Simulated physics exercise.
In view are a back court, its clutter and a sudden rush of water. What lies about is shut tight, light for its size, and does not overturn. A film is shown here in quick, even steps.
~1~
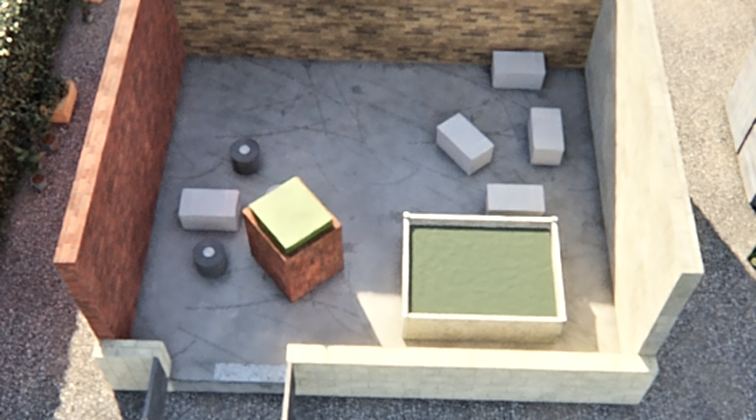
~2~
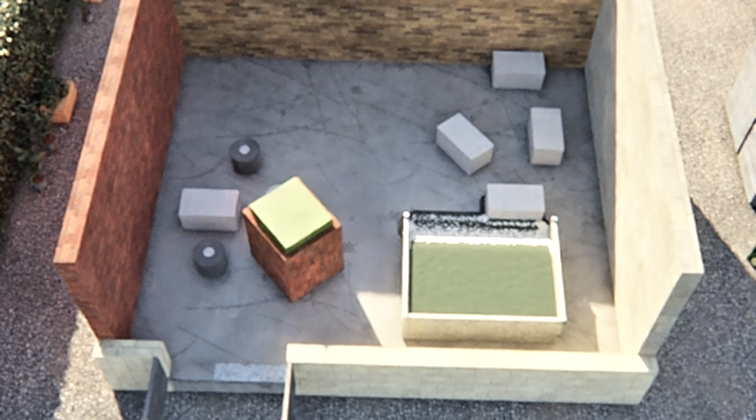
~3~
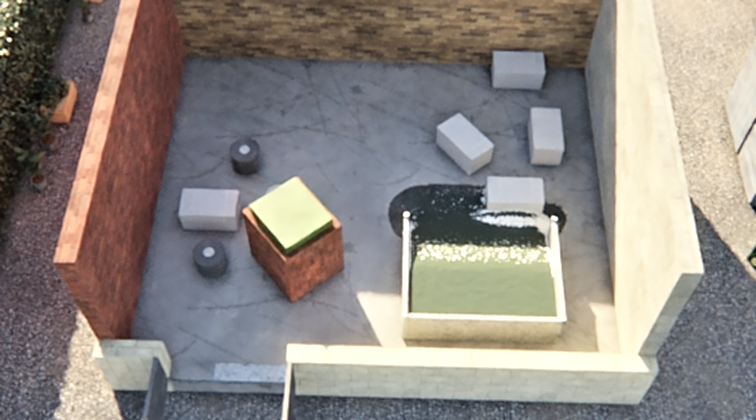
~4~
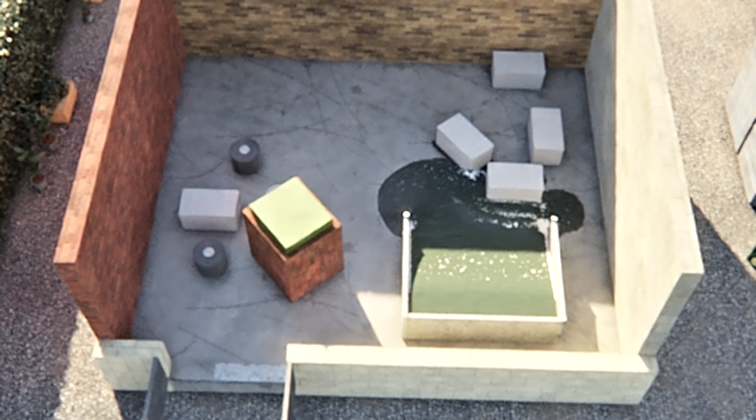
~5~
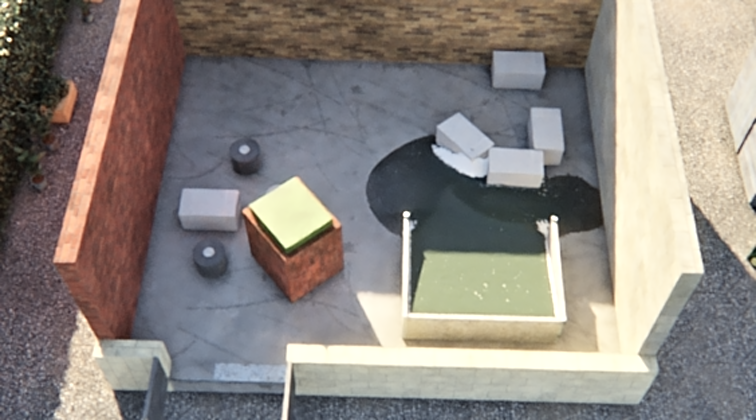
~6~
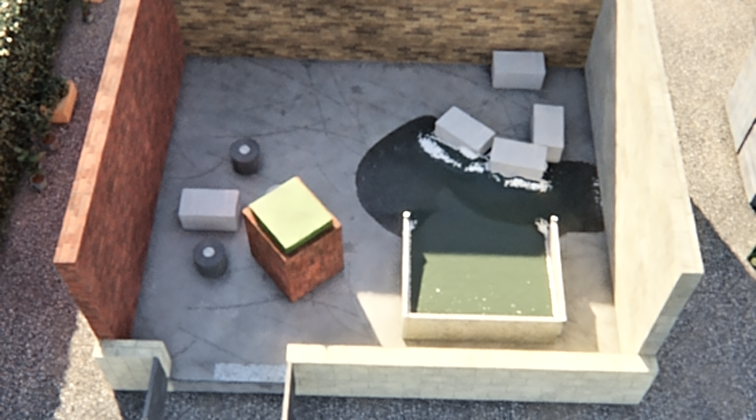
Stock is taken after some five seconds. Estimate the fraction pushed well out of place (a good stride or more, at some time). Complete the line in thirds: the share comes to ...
The share comes to between one and two thirds.
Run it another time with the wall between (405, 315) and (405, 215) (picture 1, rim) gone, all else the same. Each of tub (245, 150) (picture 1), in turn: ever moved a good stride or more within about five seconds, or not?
My verdict on that one: Gets shoved clear.
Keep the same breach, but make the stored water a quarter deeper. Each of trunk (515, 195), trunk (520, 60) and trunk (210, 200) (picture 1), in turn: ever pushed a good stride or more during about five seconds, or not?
Object 1: Passed the mark. Object 2: Passed the mark. Object 3: Stayed below the mark.
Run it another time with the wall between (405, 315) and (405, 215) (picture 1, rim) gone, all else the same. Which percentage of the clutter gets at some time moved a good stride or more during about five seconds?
10 % or thereabouts.
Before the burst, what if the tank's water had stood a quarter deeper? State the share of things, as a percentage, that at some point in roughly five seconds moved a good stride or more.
About 50 %.
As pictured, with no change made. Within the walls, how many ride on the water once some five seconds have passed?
So that is 0.
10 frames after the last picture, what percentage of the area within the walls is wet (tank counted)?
Roughly 50 per cent.
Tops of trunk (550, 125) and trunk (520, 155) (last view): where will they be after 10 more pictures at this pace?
(561, 98) and (531, 90), roughly.
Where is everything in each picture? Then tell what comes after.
A trunk at (516, 197) rests on the ground; a trunk at (465, 136) rests on the ground; 0 of 8 have shifted, in the first frame.
A trunk at (516, 197) rests on the ground; a trunk at (465, 136), on the bottom; 0 of 8 have shifted, in the second frame.
A trunk at (515, 190), on the bottom, close to its start; a trunk at (465, 136), on the bottom; 1 of 8 have shifted, in the third frame.
A trunk at (515, 176), on the bottom, a stride from its start; a trunk at (465, 136), on the bottom; 1 of 8 have shifted, in the fourth frame.
A trunk at (516, 161), on the bottom, a stride from its start; a trunk at (465, 135) rests on the ground; 1 of 8 have shifted, in the fifth frame.
A trunk at (519, 154), on the bottom, a stride from its start; a trunk at (465, 128), on the bottom, close to its start; 3 of 8 have shifted, in the sixth frame.
A moment on, 2 of 8 are well off their spots; 0 afloat.
Next, 3 of 8 are well off their spots; 2 afloat.
Later, 3 of 8 are well off their spots; 4 afloat.
In the end, 4 of 8 are well off their spots, and 4 have been at some point; 0 afloat.
